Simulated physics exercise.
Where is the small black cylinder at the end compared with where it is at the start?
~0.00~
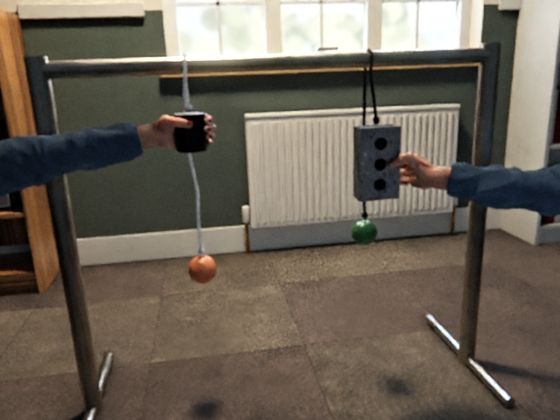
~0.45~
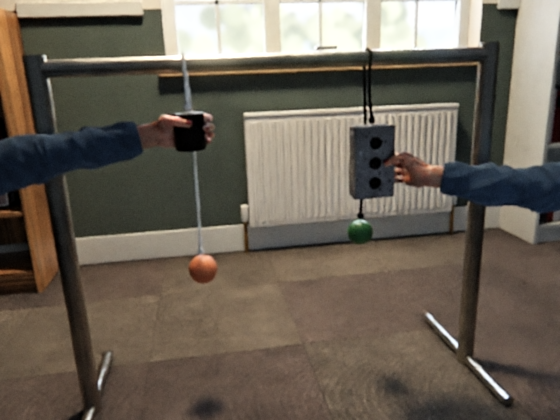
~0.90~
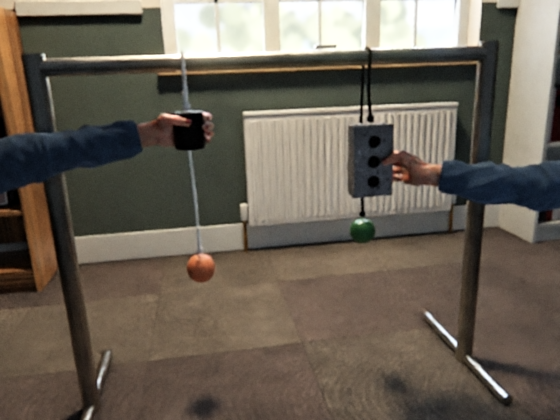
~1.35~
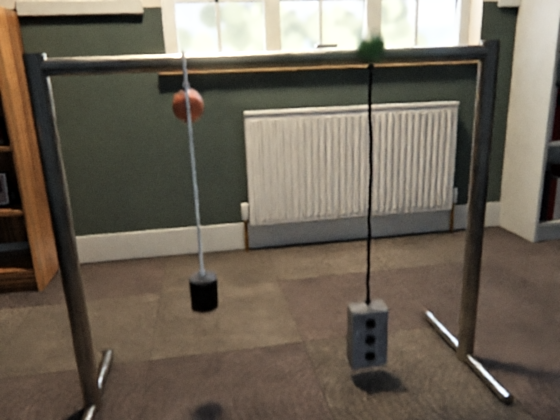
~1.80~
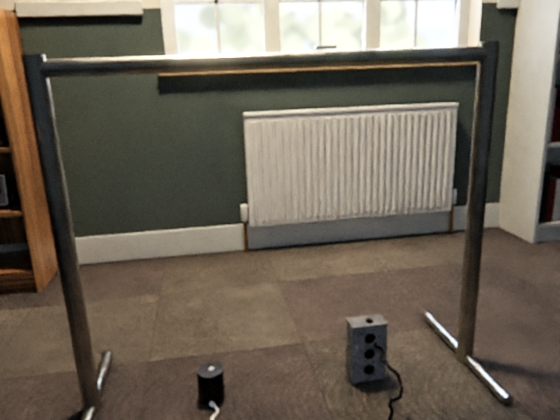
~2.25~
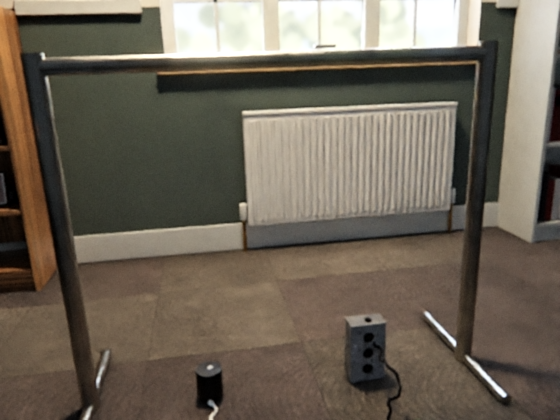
At the start the black cylinder is held up in a hand below the left part of the rail, and at the end it sits on the floor beneath the rail.
We see two hands holding a small black cylinder and a grey block with holes on cords draped over a metal rail, with orange and green balls hanging below. The hands let go, both objects drop as the balls rise, and they end on the floor beneath the bare rail.
